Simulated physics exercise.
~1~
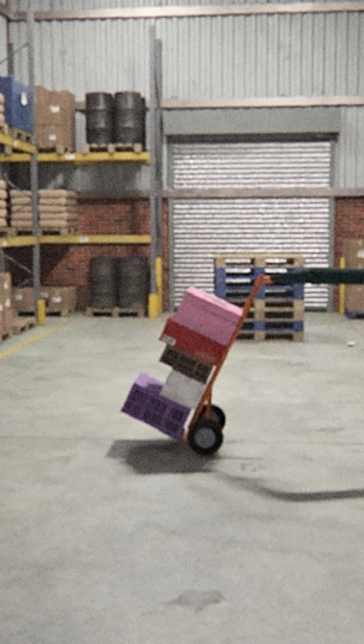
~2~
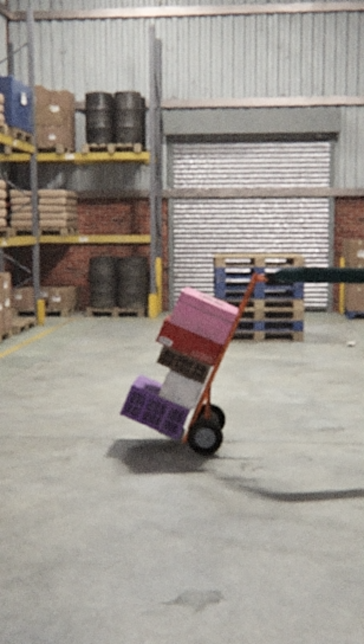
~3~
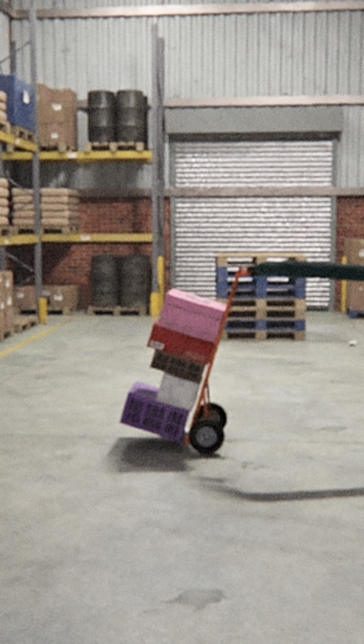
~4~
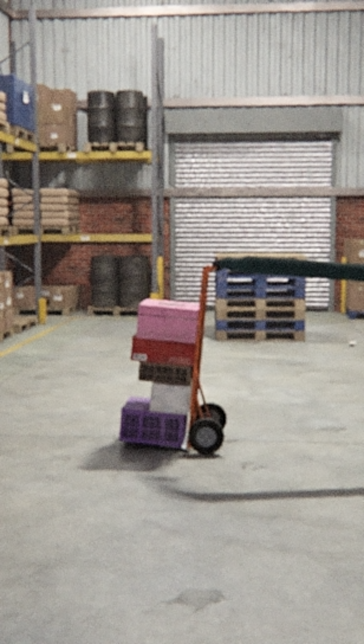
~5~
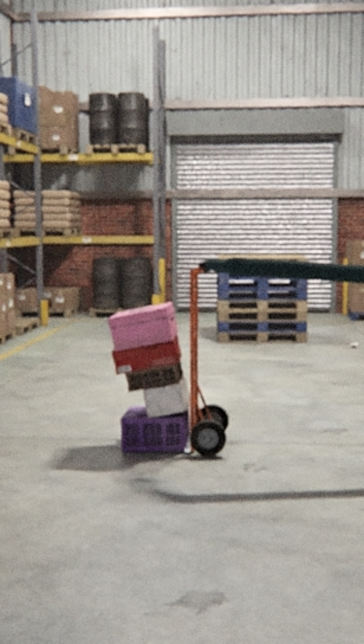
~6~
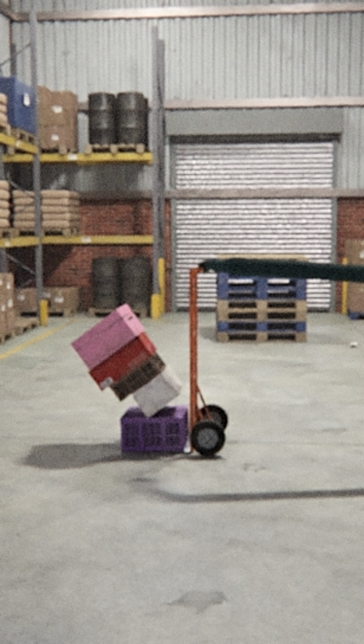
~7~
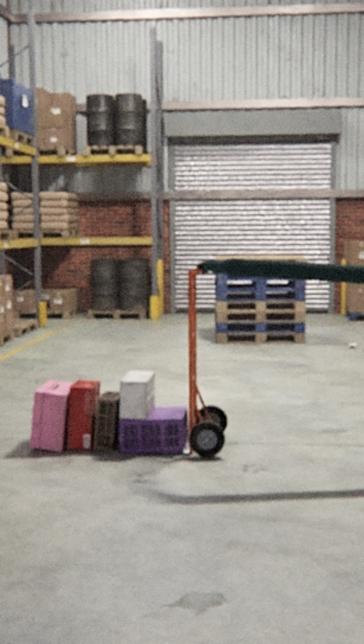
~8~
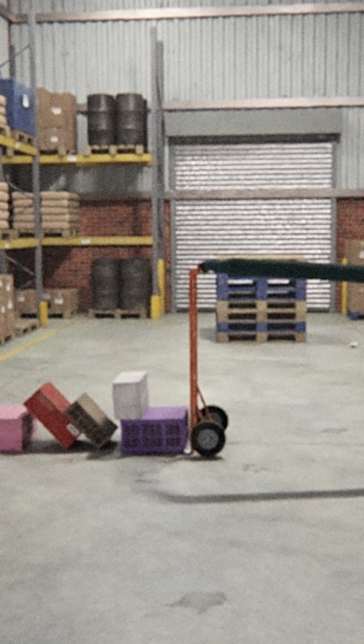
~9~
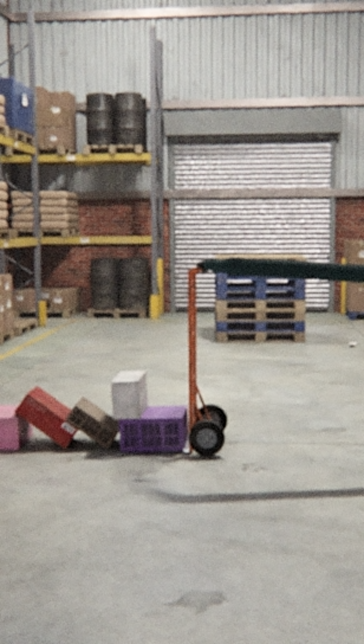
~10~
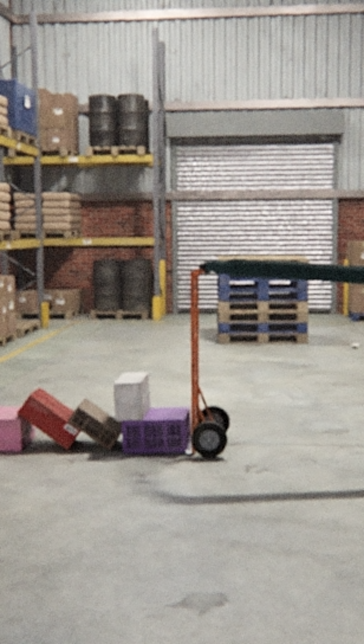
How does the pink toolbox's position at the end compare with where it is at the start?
At the start the pink toolbox sits on top of the stack on the tilted sack truck. At the end it lies on the floor at the far left, well away from the truck.
